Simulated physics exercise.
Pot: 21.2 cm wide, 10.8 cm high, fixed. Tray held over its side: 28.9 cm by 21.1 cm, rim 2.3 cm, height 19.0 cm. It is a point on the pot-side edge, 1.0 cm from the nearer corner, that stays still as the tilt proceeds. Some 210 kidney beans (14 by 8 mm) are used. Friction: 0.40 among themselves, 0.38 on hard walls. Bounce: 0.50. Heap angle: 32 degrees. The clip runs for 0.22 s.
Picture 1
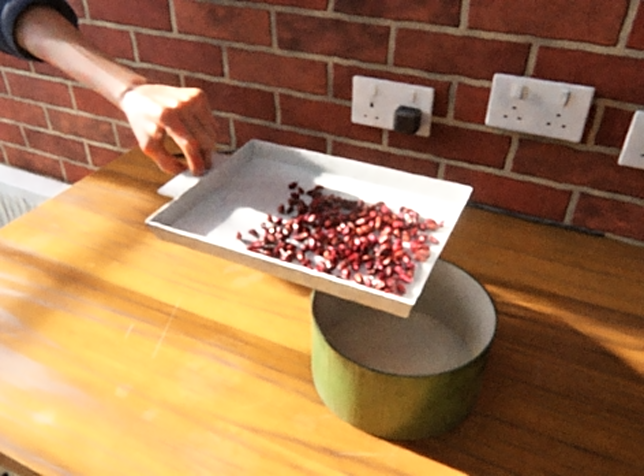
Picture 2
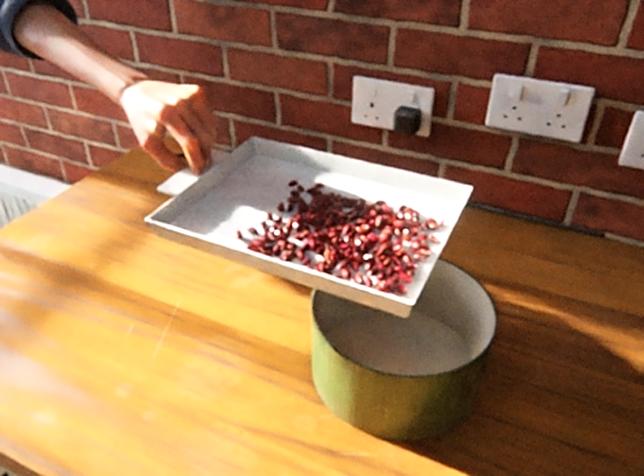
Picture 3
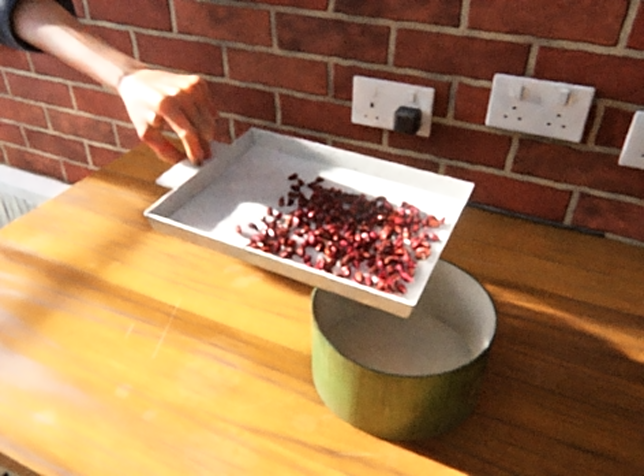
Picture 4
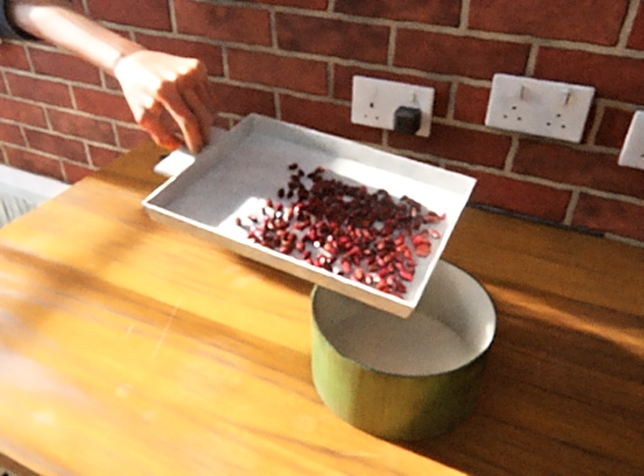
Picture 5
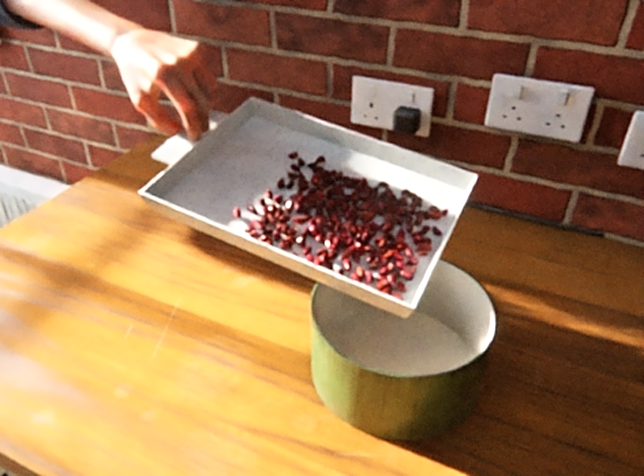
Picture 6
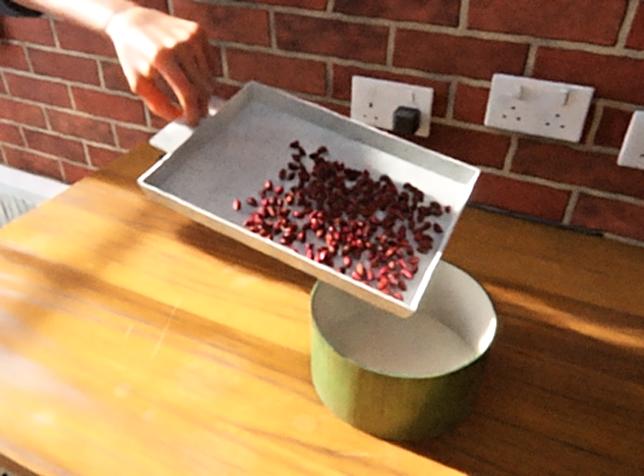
Hand raising the handled end of a shallow white tray, gradually tilting dark red beans above a green pot on a wooden table.
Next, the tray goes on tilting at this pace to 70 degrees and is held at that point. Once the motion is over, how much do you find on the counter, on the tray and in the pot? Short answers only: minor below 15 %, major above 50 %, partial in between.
In order: Counter: My guess is the majority of the pieces, tray: My guess is a sizable share of the pieces, pot: My guess is a mere handful of the pieces.
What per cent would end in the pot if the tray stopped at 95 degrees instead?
Share in the pot: Around 0 %.
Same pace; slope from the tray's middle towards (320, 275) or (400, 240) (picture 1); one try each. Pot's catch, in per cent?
The share comes to about 0 in a hundred, then about 20 in a hundred.
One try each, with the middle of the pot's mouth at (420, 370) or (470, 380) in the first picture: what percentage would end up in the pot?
Near 70 and 70 percent, one try each.
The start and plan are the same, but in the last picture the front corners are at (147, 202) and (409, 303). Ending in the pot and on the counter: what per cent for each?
That works out as pot 0 and counter 70.
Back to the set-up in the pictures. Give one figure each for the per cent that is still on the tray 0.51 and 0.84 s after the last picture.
Estimates: 100; 55.
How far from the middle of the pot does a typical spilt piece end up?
20 cm.
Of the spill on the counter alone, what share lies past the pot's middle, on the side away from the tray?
I reckon around 90 per cent.
Then, 0.31 s after the last picture, tilt 42 degrees; the tray holds 100 %, the pot 0 %.
Then, 0.51 s after the last picture, tilt 60 degrees; the tray holds 100 %, the pot 0 %.
Then, 0.84 s after the last picture, tilt 70 degrees; the tray holds 55 %, the pot 0 %.
In the end, counter 75 %, tray 25 %, pot 0 %.
